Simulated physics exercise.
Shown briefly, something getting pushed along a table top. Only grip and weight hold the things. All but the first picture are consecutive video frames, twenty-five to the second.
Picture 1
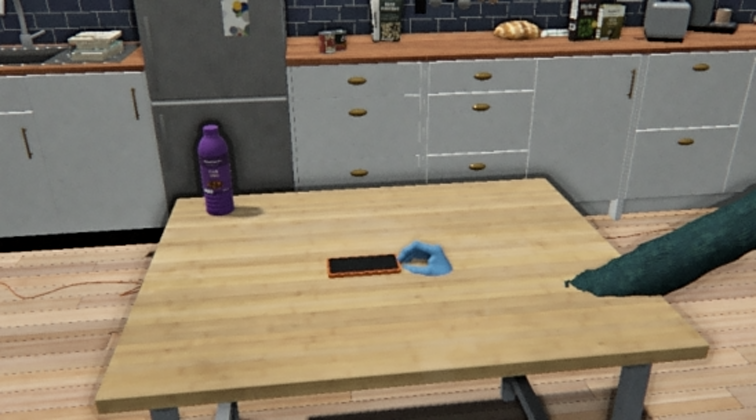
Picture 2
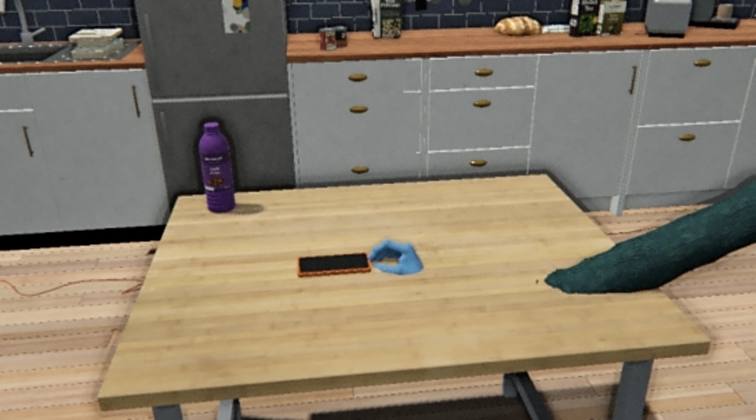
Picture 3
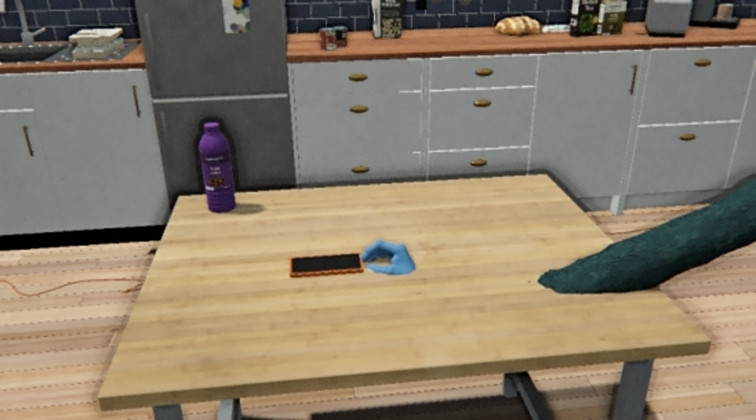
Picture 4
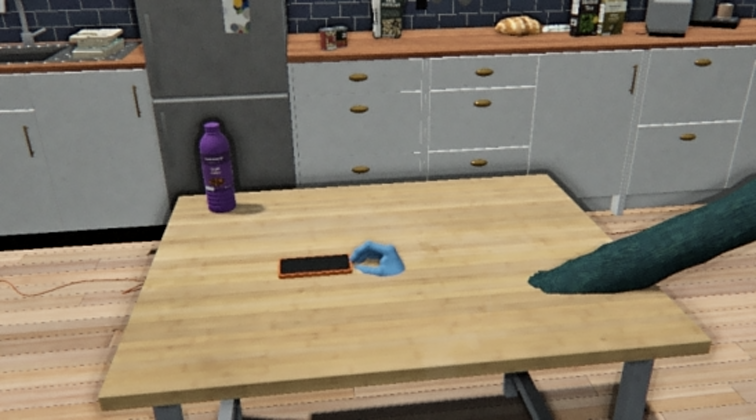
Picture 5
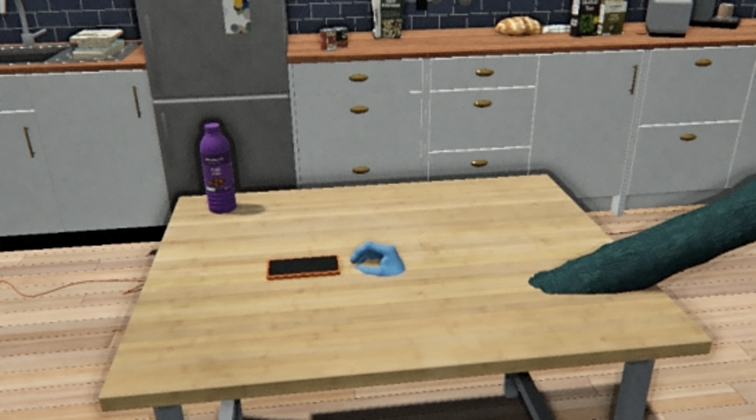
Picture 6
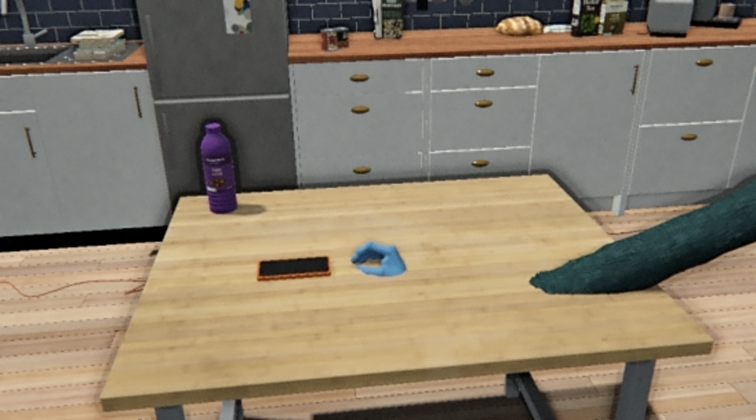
We see a blue hand, apparently detached from a teal sleeve, push an orange-edged dark phone left across a wooden kitchen table; the hand then stays still while the phone slides slightly farther left, opening a small gap.
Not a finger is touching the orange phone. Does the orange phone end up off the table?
No, doesn't come down.
Then, 0.10 s on from there, orange phone shifted a little near (276, 270).
Then, 0.20 s on from there, orange phone shifted about its own width near (268, 270).
In the end, moved from the start, orange phone. At the end, from the last picture's camera, orange phone near (268, 270).
